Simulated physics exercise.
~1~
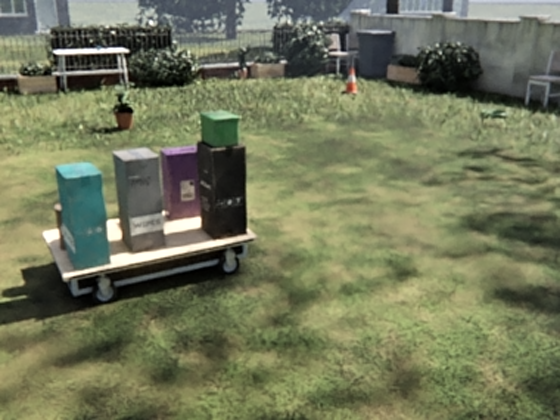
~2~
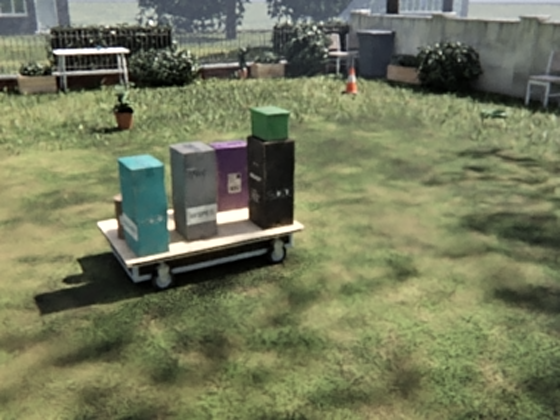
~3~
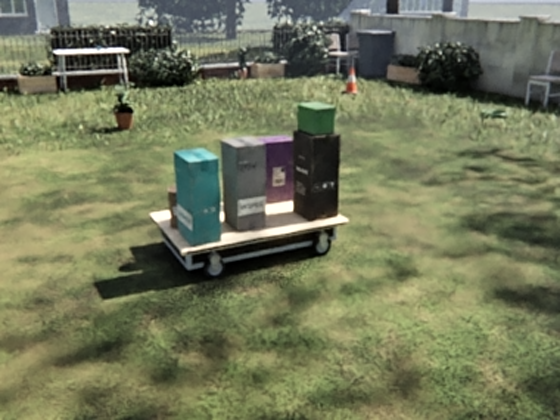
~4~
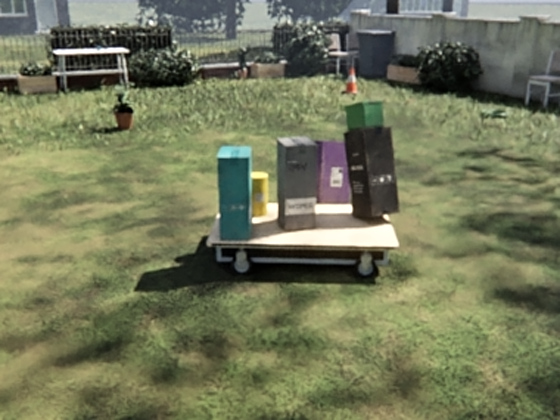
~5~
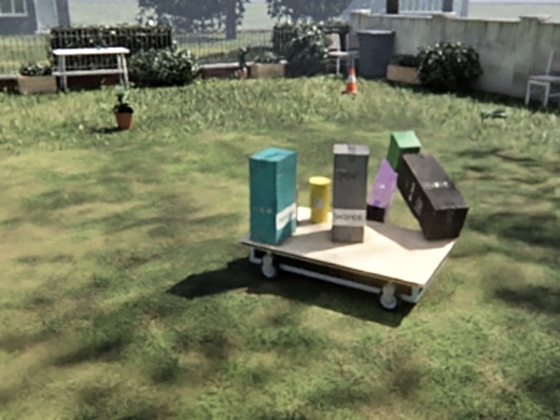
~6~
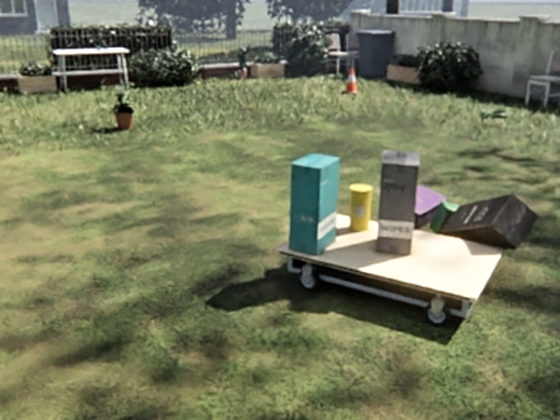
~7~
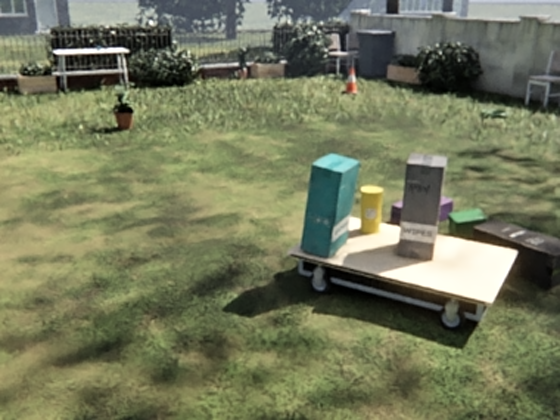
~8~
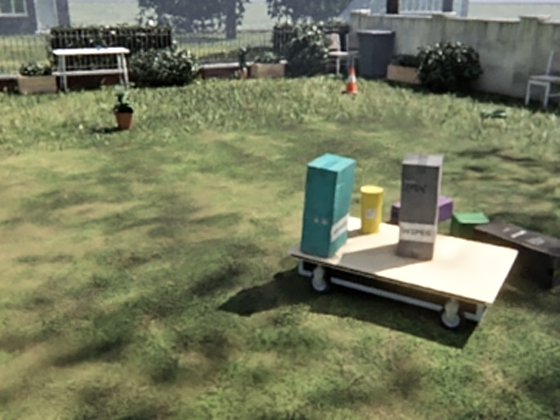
At first, a flat wheeled cart carrying upright turquoise, grey, purple and black boxes, with a green one resting on top of the black, rolls to the right across a sunny lawn. As it goes on, the cart begins to turn, a yellow canister comes into view behind the boxes, and the black box starts to lean. The black box then tips over toward the right edge, and the green and purple ones go with it, all dropping off the cart onto the grass. The cart comes to a stop with the turquoise box, grey box and yellow canister still standing on its deck.
